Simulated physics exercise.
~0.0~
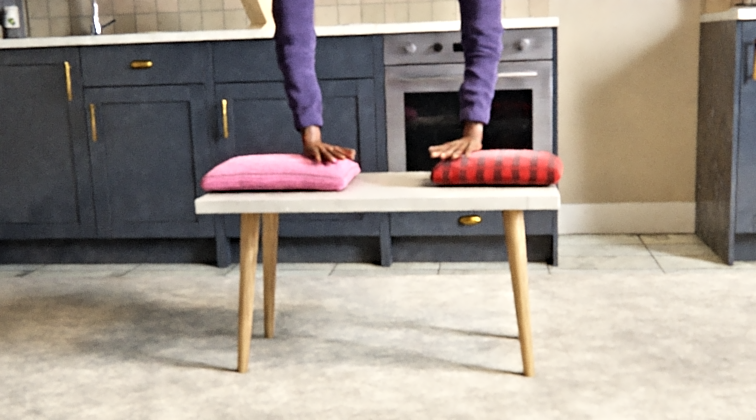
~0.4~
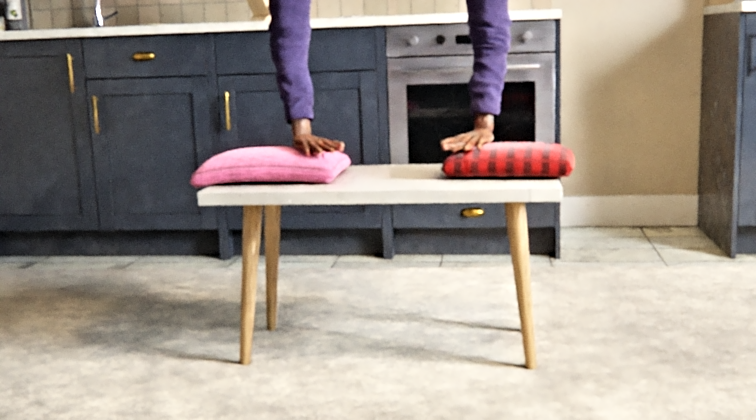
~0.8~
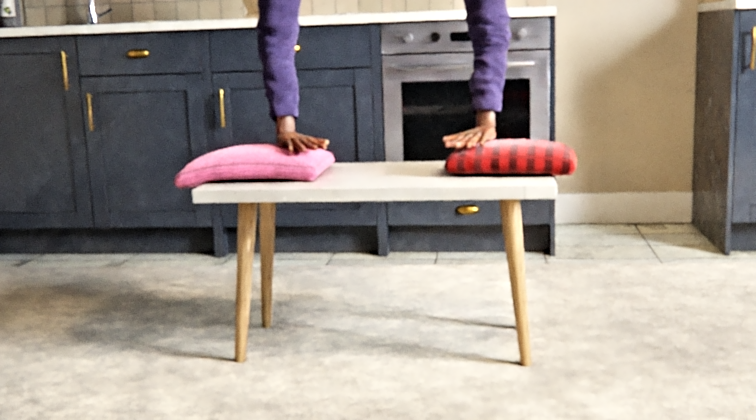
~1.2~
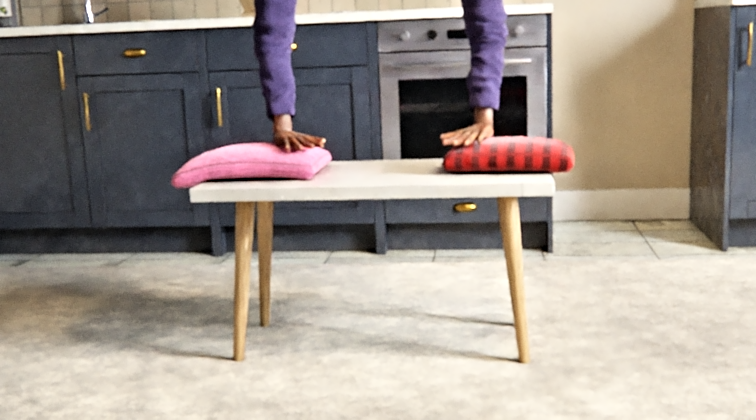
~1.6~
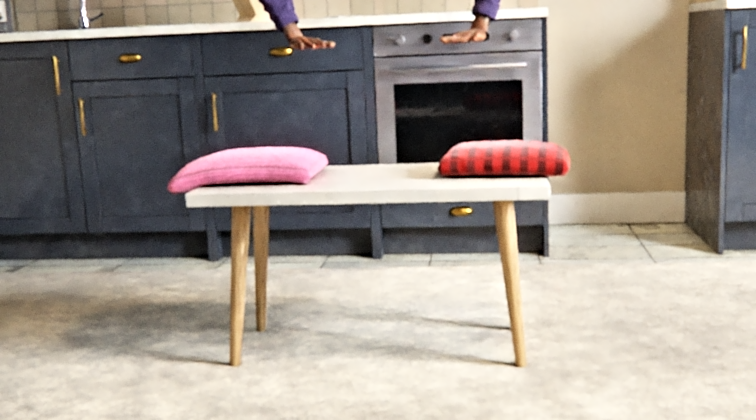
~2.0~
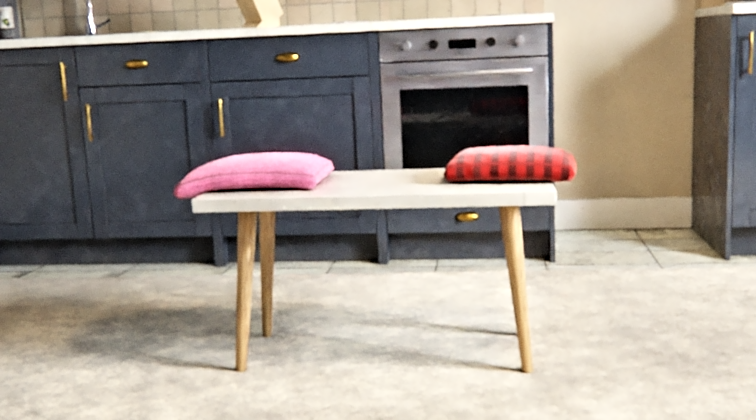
In a kitchen with dark blue cabinets and a built-in oven, a low, pale table with wooden legs stands on the floor, holding a pink pillow on the left and a folded red and black checked item on the right. Someone in purple sleeves rests a hand on each. The hands push the two slightly apart, widening the gap until each hangs a little over its end of the table. Then both hands lift away and rise out of view. The pink pillow and the red item stay in place on the tabletop.
